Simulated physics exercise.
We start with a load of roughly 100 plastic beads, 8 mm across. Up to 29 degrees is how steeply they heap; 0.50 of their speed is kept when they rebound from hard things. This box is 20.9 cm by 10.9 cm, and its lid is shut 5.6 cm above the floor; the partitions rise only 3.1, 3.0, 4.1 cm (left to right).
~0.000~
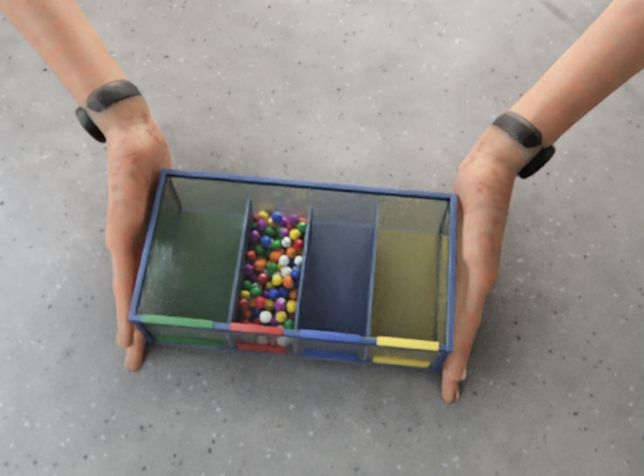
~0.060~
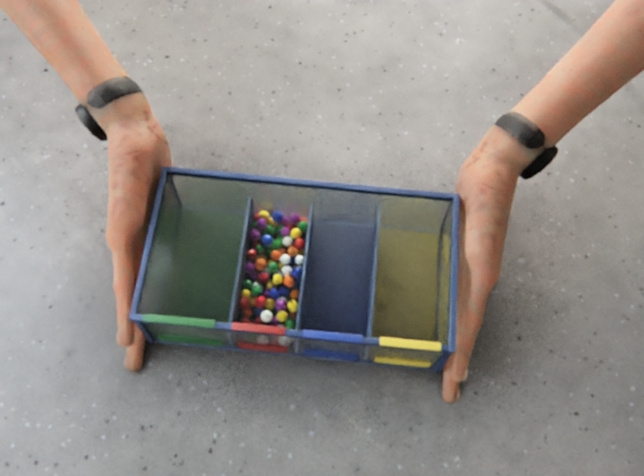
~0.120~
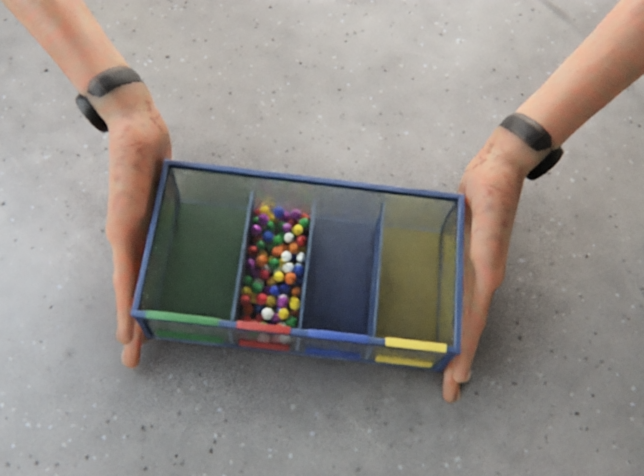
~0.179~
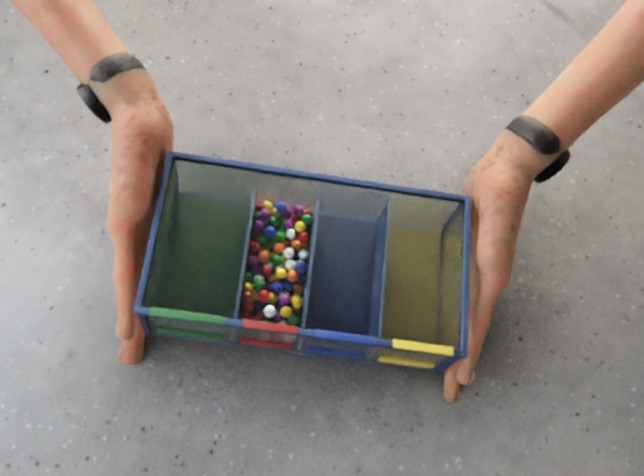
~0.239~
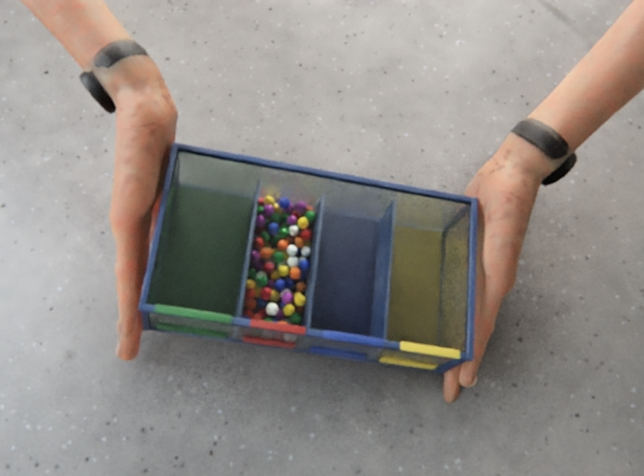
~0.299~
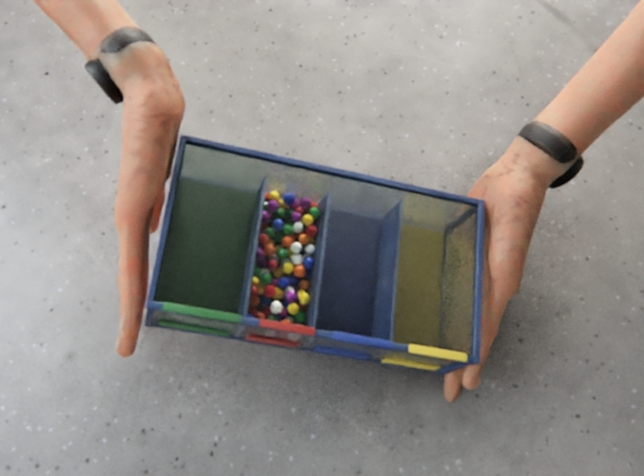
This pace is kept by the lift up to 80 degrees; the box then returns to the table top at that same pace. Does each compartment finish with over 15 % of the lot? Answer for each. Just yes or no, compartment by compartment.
Red compartment gets a yes, blue compartment gets a no, green compartment gets a no, yellow compartment gets a no.
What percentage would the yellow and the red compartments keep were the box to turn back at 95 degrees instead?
Yellow: 50; red: 25 (per cent).
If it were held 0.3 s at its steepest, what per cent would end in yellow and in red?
Result - yellow: 5 %, red: 90 %.
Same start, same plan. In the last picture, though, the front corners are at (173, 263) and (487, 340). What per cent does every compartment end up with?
You'd see red at 80 percent, blue at 10, green at 0 and yellow at 10 percent.
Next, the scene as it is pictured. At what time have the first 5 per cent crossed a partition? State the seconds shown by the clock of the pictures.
Note: T close to 1.40 s.
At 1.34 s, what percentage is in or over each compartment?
The split is red at 100, blue at 0, green at 0 and yellow at 0 per cent.
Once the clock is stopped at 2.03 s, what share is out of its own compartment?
Roughly 10 %.
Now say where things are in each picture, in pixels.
Box tilt 0 degrees, front corners at (136, 316) and (447, 346); red 100 %, in the first frame.
Box tilt 1 degrees, front corners at (137, 315) and (449, 346), in the second frame.
Box tilt 4 degrees, front corners at (139, 312) and (454, 348), lowest corner right front, in the third frame.
Box tilt 8 degrees, front corners at (142, 308) and (461, 351), lowest corner right front, in the fourth frame.
Box tilt 12 degrees, front corners at (146, 305) and (466, 354), lowest corner right front, in the fifth frame.
Box tilt 16 degrees, front corners at (153, 302) and (473, 357), lowest corner right front; red 100 %. Its pace works out near 70 degrees a second, in the sixth frame.
After 1.34 s, tilt 80 degrees; red 100 %.
After 2.03 s, tilt 35 degrees; red 90 %, blue 5 %, yellow 5 %.
After 2.75 s, tilt 0 degrees; red 90 %, blue 5 %, yellow 5 %.
At rest (3.1 s), red 90 %, blue 5 %, green 0 %, yellow 5 %.
